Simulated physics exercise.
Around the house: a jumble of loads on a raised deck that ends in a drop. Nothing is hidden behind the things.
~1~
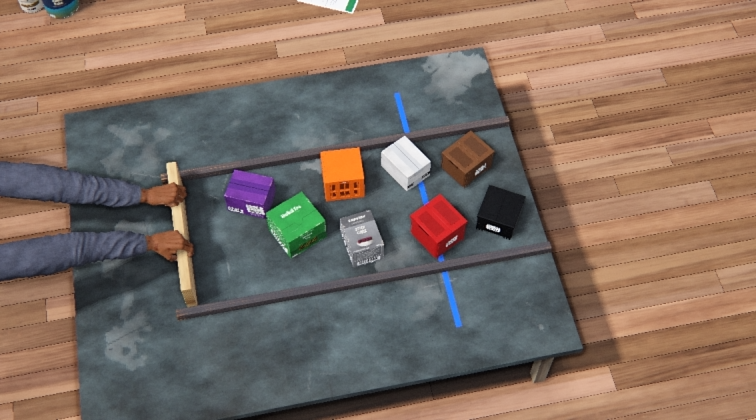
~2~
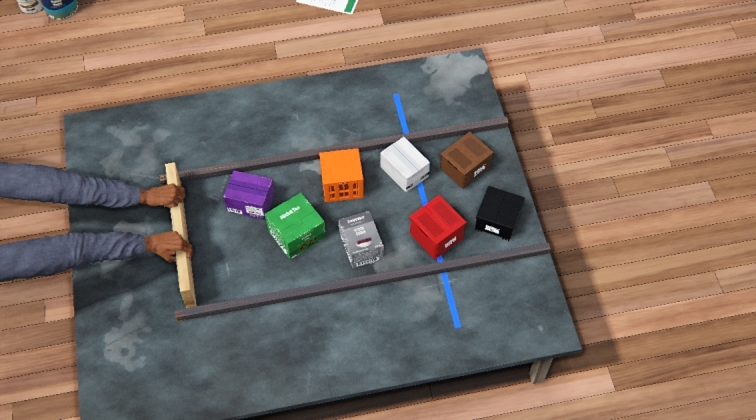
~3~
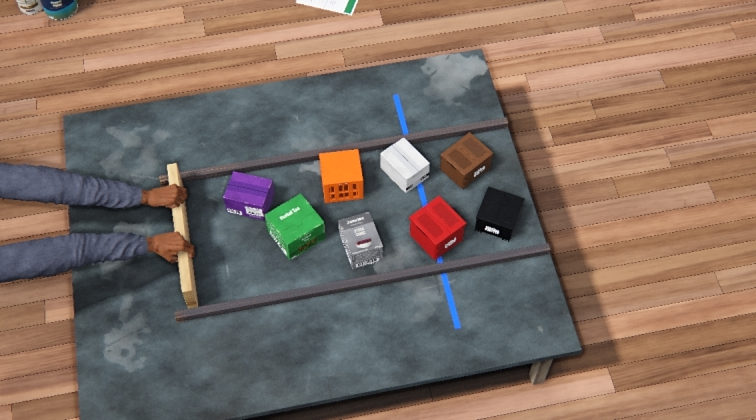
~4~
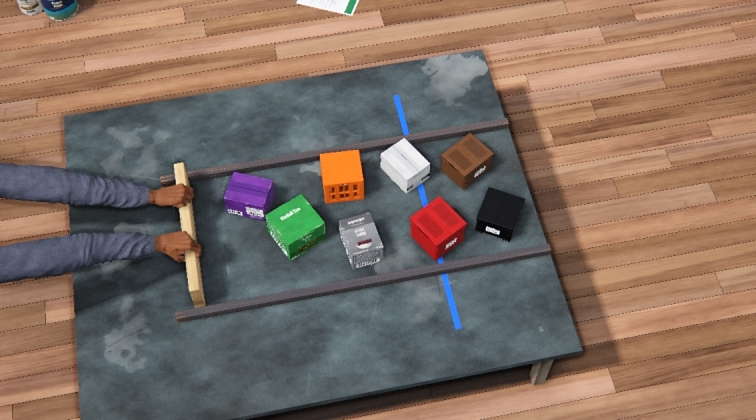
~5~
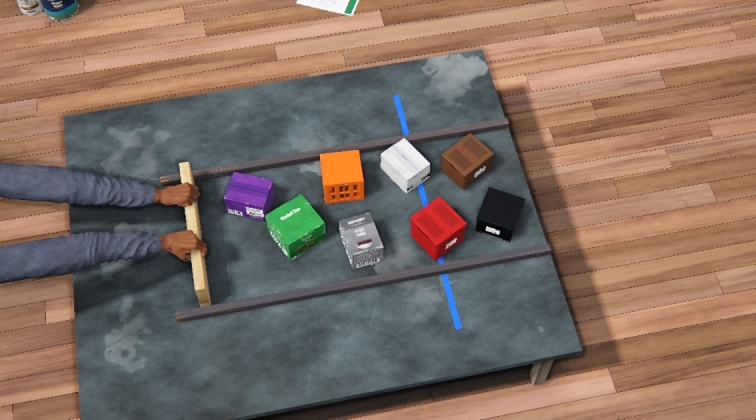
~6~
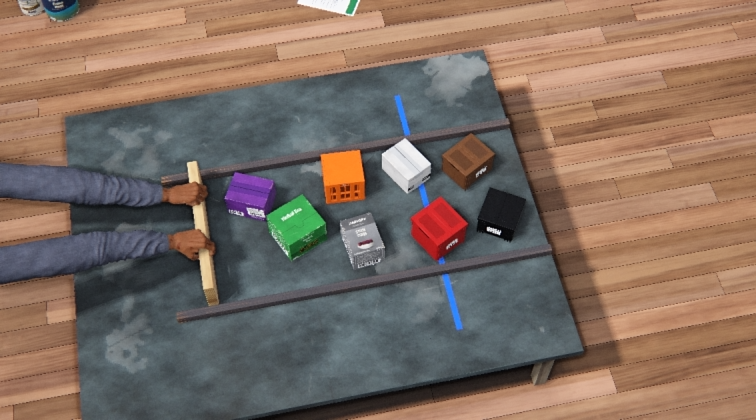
A wooden plank, gripped by two hands reaching in from the left, stays nearly still at first on a dark tabletop between two thin rails. The hands then slide it slightly to the right toward the purple and green boxes, while the scattered coloured boxes and blue tape line stay essentially in place.
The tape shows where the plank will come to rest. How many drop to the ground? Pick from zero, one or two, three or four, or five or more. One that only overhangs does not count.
Outcome: The number that fall off is one or two.
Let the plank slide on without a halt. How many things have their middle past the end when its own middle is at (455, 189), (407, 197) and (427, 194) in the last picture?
It would be 4, 2 and 2.
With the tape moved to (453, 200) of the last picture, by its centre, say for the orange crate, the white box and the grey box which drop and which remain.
The orange crate does not fall, the white box comes down, the grey box survives.
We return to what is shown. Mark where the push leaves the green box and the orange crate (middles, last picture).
About (451, 207), and the other about (476, 153).
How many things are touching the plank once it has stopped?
In contact: 2.
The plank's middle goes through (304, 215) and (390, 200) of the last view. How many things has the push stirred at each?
By then 4, and 8.
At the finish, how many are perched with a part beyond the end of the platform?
Overhanging: 2.
Soon after, none off yet; black tote at rest near (501, 215); brown tote at rest near (468, 162); red tote at rest near (439, 230).
Then, none off yet; black tote moved a little near (523, 212); brown tote moved about its own width near (510, 160); red tote moved about its own width near (489, 231).
By the end, the number that fall off is one or two; fallen, brown tote and black tote.
